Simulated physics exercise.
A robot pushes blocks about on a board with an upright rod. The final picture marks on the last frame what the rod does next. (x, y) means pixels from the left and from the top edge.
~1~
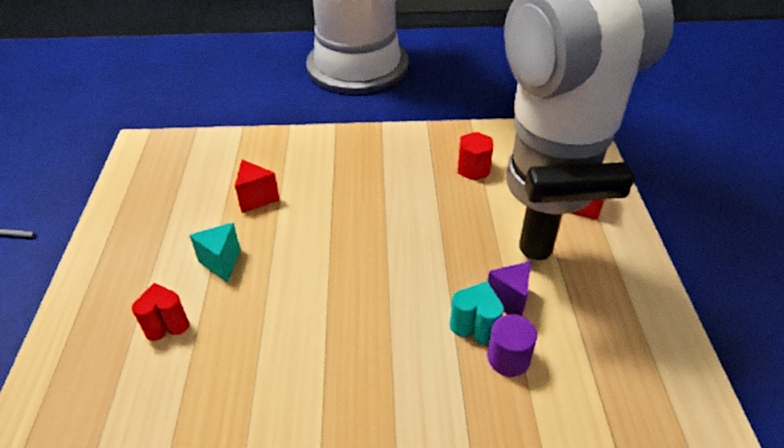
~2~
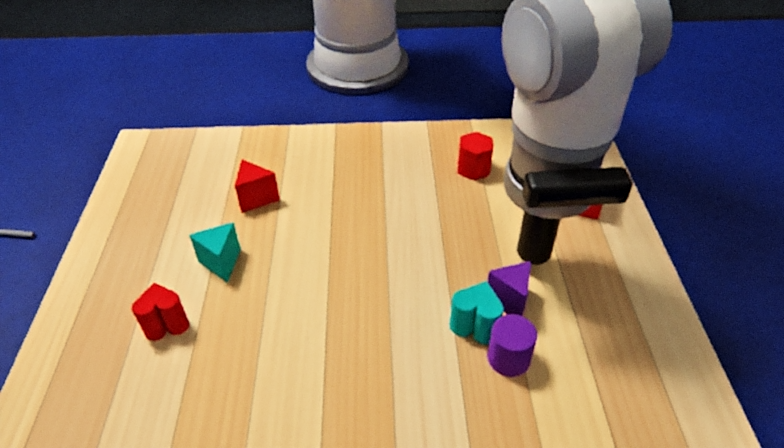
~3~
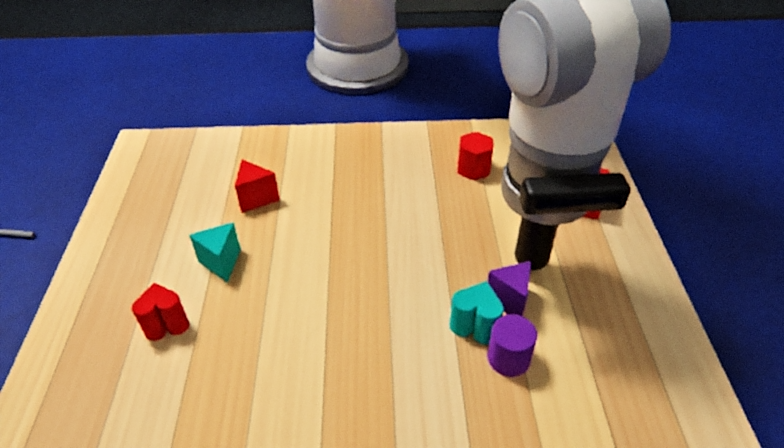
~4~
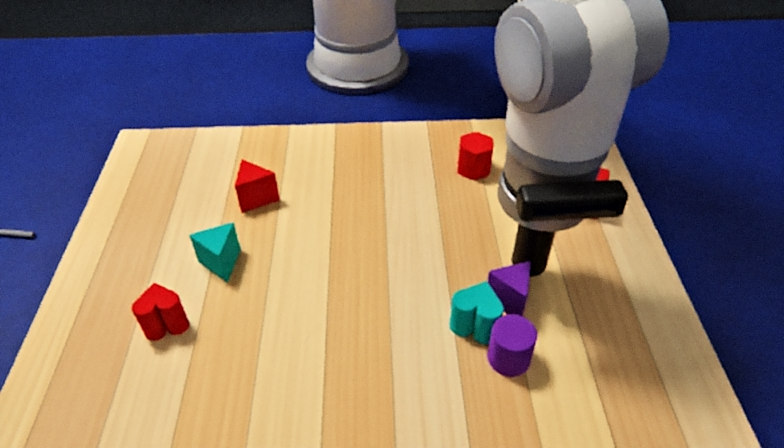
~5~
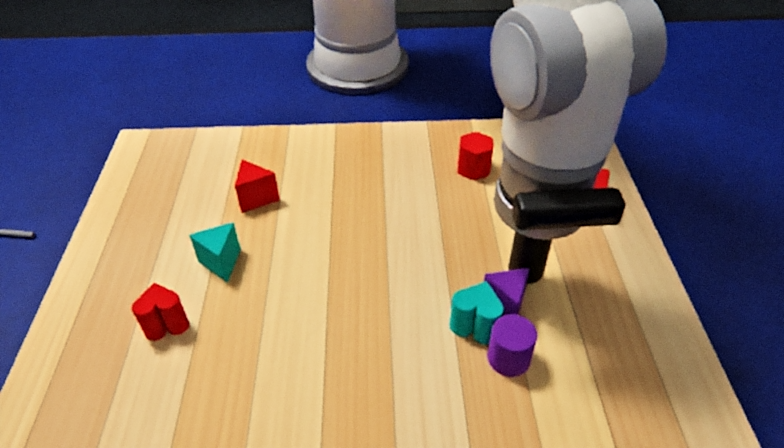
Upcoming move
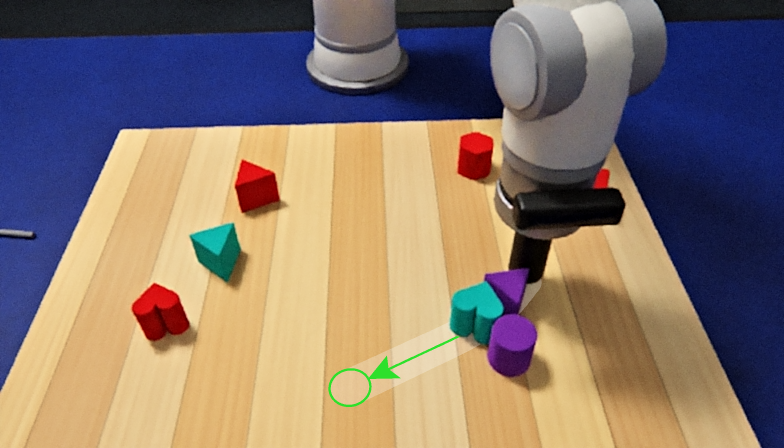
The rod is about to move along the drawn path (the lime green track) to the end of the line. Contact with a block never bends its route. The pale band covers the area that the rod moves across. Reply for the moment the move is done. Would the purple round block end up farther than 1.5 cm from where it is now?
In short: No.
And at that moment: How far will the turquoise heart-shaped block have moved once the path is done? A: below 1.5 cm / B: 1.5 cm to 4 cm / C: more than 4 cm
C - more than 4 cm.
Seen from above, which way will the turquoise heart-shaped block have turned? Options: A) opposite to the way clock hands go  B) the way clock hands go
The answer is A.
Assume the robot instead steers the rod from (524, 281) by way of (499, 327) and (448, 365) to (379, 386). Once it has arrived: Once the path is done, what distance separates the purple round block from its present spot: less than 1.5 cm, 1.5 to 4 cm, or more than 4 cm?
1.5 to 4 cm.
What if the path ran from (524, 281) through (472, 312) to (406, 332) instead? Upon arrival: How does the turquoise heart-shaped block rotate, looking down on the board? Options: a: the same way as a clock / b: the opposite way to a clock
b: The opposite way to a clock.
Drawn move, from (524, 281) over (452, 339) to (350, 387).
What follows on the original path. One third of the way, rod at (482, 315); turquoise heart-shaped block at (439, 320), turned 15° clockwise; purple triangle at (475, 323), turned 30° clockwise; purple round block at (516, 338).
Two thirds of the way, rod at (419, 347); turquoise heart-shaped block at (381, 352), turned 20° clockwise; purple triangle at (441, 356), turned 15° anticlockwise; purple round block at (516, 339).
At the end, rod at (349, 379); turquoise heart-shaped block at (325, 396), turned 50° anticlockwise; purple triangle at (441, 356), turned 15° anticlockwise; purple round block at (516, 339).
